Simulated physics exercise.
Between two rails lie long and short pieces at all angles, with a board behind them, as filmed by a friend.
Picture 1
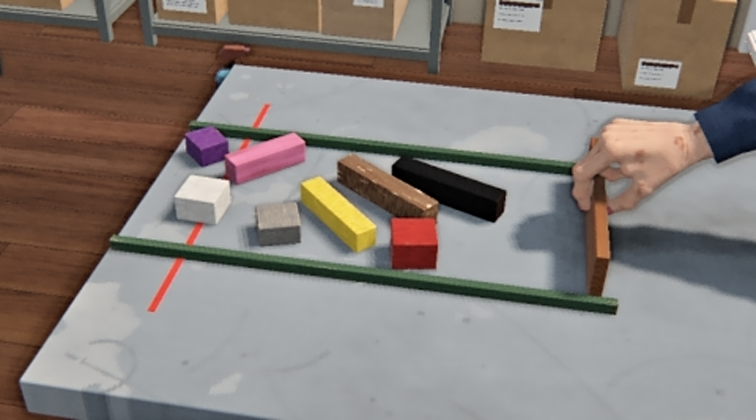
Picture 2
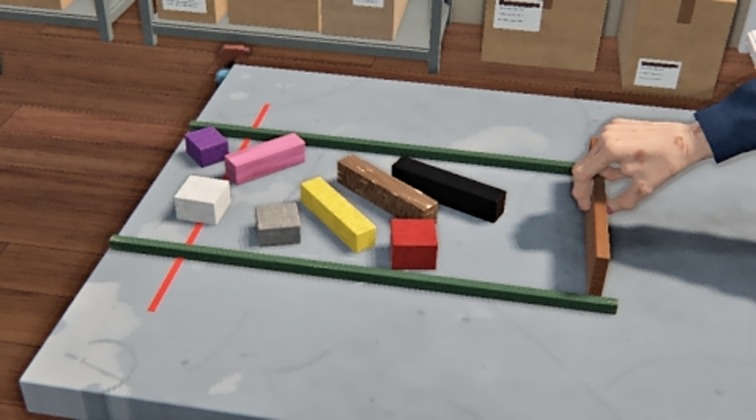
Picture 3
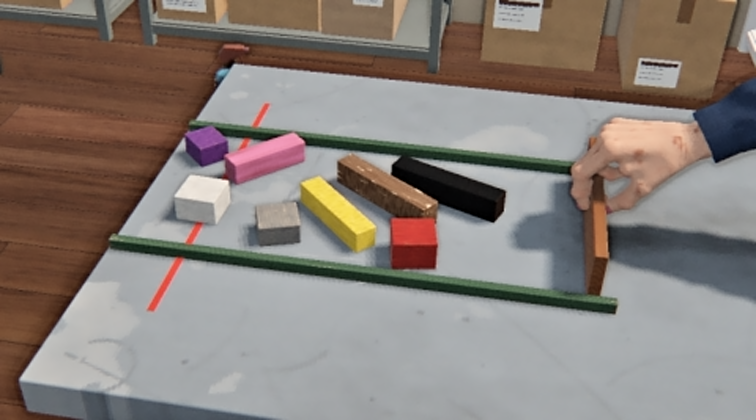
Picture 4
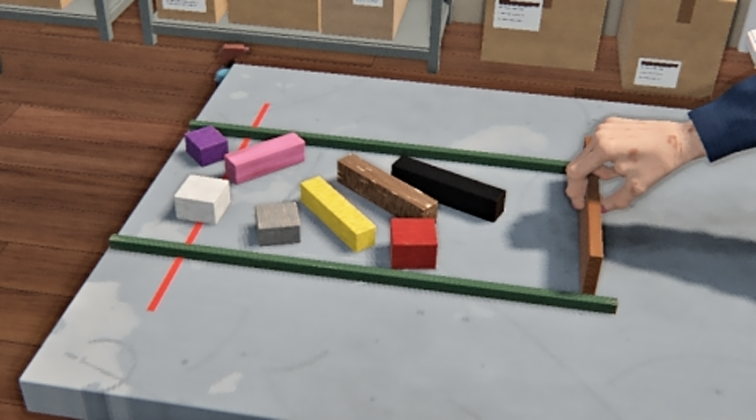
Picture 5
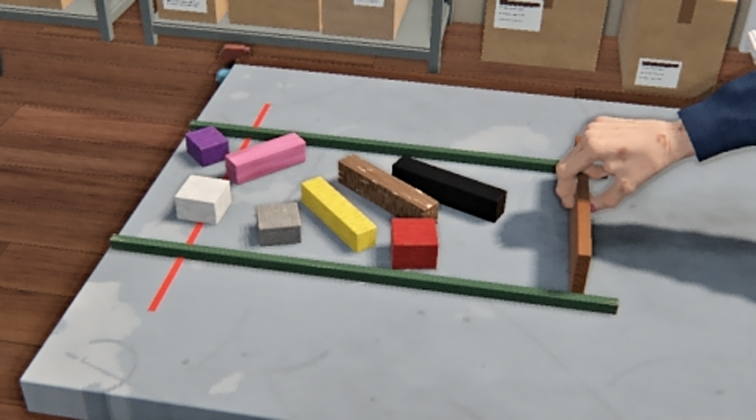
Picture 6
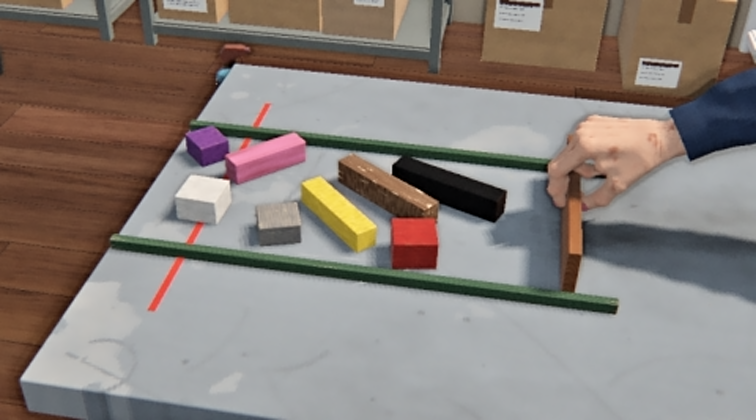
A hand held a brown board upright between two green rails, then slid it slightly left toward the scattered colored blocks and sticks, which stayed where they lay near the red line.
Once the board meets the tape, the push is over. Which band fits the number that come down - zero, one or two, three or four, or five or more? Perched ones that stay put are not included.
The band that fits is three or four.
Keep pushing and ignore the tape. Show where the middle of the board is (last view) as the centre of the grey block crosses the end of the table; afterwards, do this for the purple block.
For the grey block at (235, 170), for the purple block at (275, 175).
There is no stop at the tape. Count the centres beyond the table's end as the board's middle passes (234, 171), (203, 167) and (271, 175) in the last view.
4, 5 and 1.
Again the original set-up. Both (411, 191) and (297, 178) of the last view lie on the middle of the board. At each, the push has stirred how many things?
I count 4 first and 8 after.
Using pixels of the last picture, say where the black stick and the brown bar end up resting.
About (201, 153), and about (181, 173).
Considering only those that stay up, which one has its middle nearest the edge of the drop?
The one out in front is the yellow bar.
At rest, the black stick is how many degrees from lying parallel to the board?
Out of line by around 25°.
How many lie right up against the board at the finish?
The number is 2.
A little later, none off yet; purple block at rest near (208, 146); white block at rest near (204, 200); pink stick at rest near (266, 158).
Next, none off yet; purple block moving near (203, 145); white block shifted a little near (187, 196); pink stick shifted a little near (221, 156).
When it is over, the number that fall off is three or four; down, grey block, pink stick, white block and purple block.
